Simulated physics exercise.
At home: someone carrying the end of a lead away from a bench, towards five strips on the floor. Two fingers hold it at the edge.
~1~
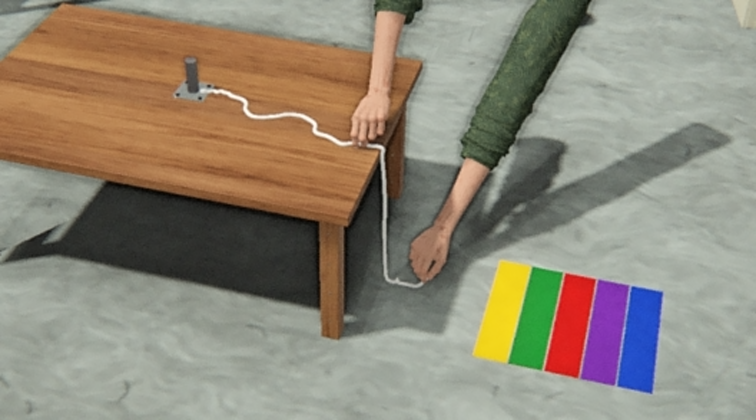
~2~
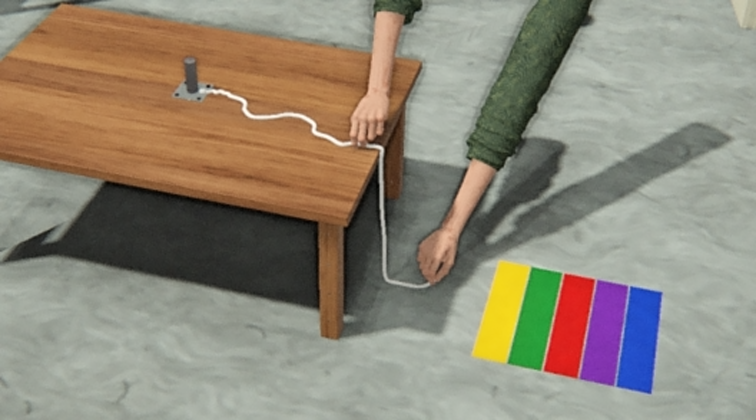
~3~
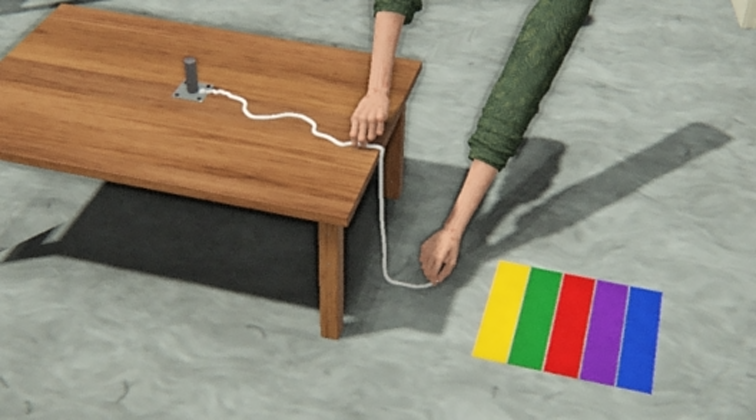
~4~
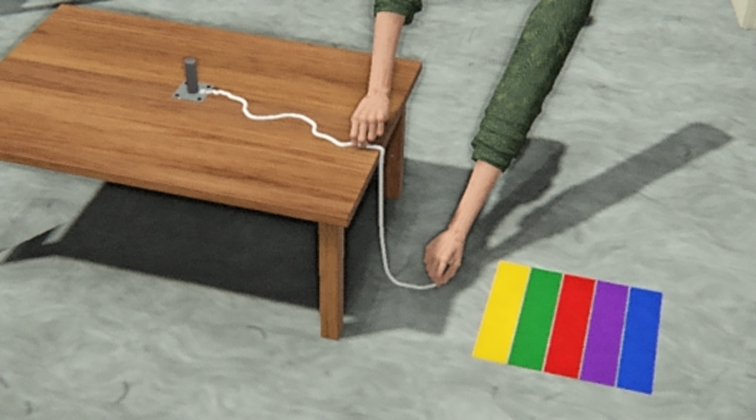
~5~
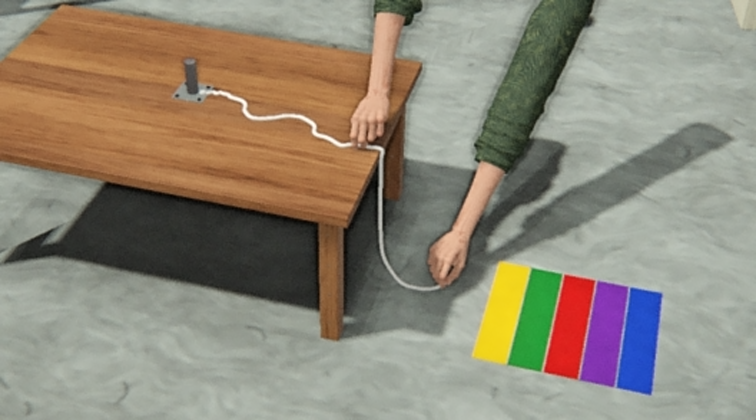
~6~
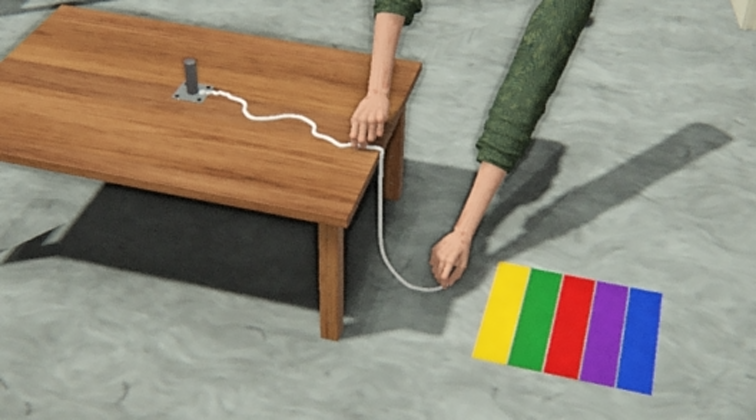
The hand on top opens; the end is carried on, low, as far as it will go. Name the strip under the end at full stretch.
Over red.
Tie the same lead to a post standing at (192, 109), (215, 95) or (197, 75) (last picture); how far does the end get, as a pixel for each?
In that order: (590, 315), (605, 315) and (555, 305).
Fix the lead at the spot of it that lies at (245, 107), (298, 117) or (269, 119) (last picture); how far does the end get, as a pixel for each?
About (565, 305), (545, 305) and (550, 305).
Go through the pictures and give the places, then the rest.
The first frame shows end (427, 278); yellow (494, 341); green (529, 348); red (565, 355); purple (601, 363); blue (637, 371).
The second frame shows end (435, 280); lead through (230, 96) (273, 117) (325, 136) (381, 158) (383, 218) (385, 270).
The third frame shows end (437, 281).
The fourth frame shows end (441, 282); lead through (231, 96) (273, 118) (325, 137) (381, 158) (381, 218) (387, 271).
The fifth frame shows end (445, 284).
The sixth frame shows end (447, 284); lead through (230, 97) (273, 118) (325, 137) (381, 159) (380, 219) (393, 271).
Early on, end near (513, 297); over yellow.
Midway, end near (551, 305); over green.
At the end of the slack, end near (575, 310); over red. The end stops over the red strip.
